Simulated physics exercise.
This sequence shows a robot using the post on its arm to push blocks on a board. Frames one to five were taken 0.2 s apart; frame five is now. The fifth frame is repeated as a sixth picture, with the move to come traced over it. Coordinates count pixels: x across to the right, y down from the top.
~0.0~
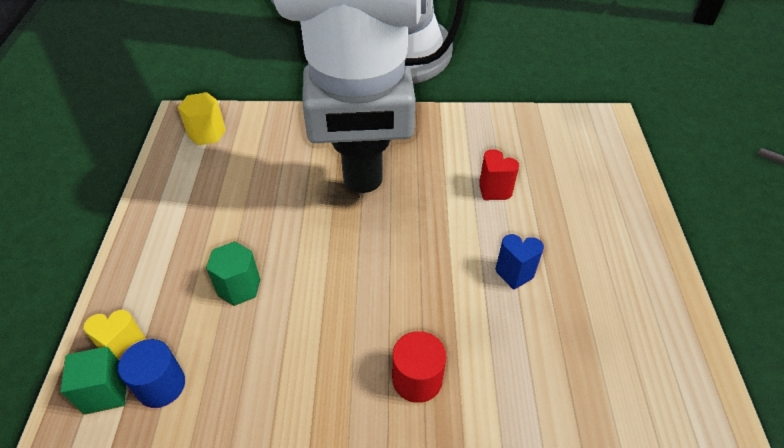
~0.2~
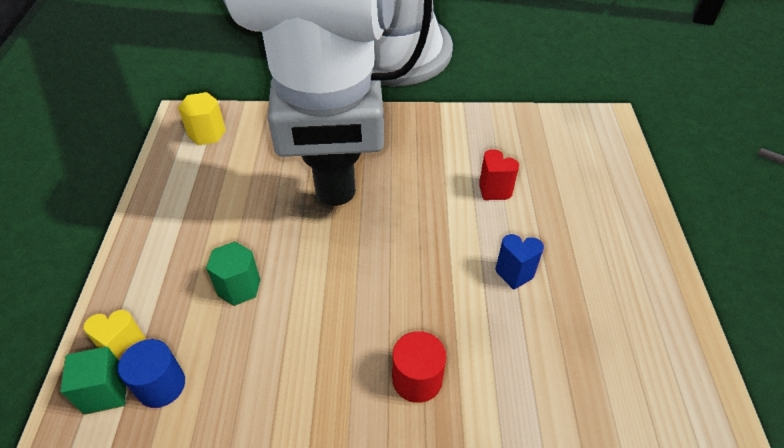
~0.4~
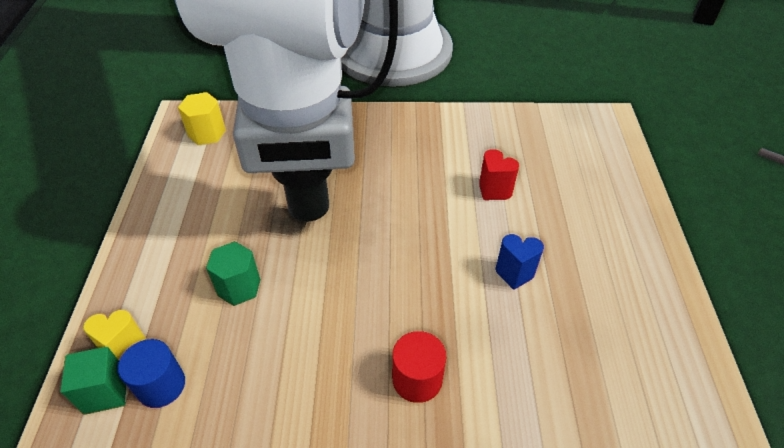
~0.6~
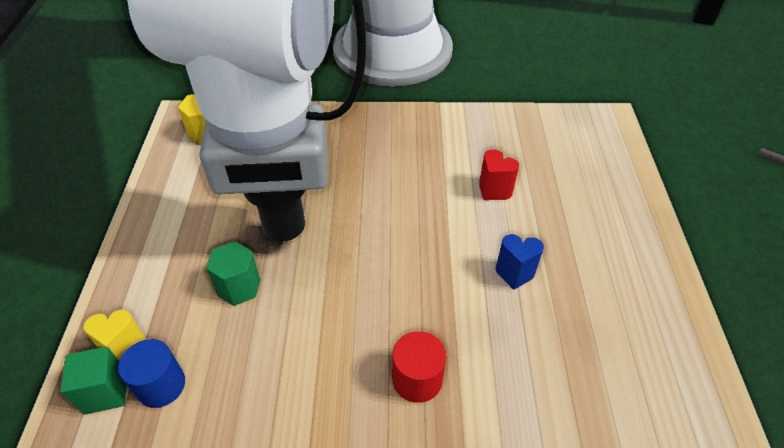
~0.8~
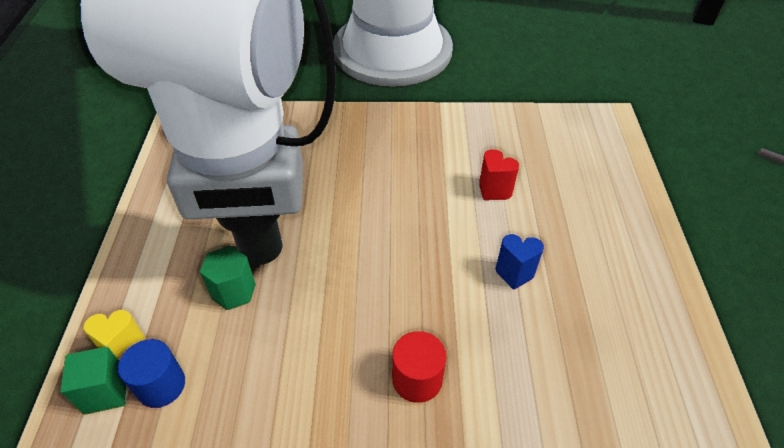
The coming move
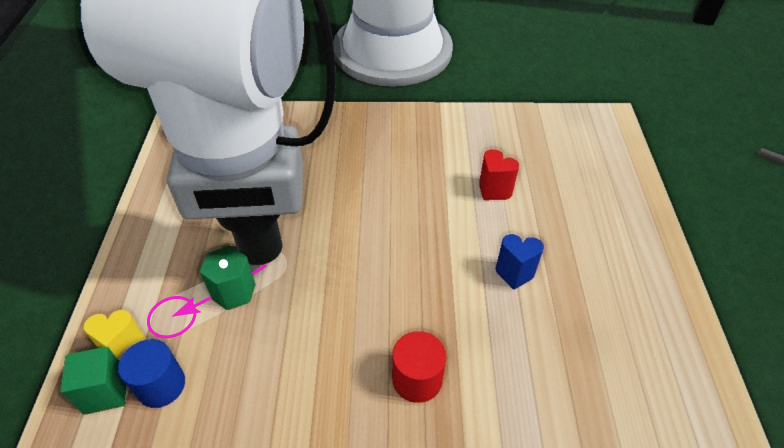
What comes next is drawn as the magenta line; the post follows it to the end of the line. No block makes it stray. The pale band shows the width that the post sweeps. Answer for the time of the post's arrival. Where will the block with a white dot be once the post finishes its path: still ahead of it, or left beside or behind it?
Held in front.
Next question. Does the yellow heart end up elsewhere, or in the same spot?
That block ends up displaced.
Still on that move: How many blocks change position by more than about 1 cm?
It shifts two blocks.
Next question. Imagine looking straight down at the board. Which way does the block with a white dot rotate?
Seen from above, counterclockwise.
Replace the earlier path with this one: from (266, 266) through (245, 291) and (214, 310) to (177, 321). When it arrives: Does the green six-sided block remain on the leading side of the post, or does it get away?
I predict the post still has it in front.
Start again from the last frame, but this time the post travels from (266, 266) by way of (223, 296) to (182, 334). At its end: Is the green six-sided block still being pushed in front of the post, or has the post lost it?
Held in front.
Drawn move, from (266, 266) over (237, 283) and (206, 300) to (172, 317); the dot is on the green six-sided block.
On the path given first. Halfway along, post (214, 275); green six-sided block (174, 295).
At the end, post (163, 300); yellow heart (73, 335), turned 25° clockwise; blue cylinder still; green six-sided block (123, 328), turned 25° anticlockwise.
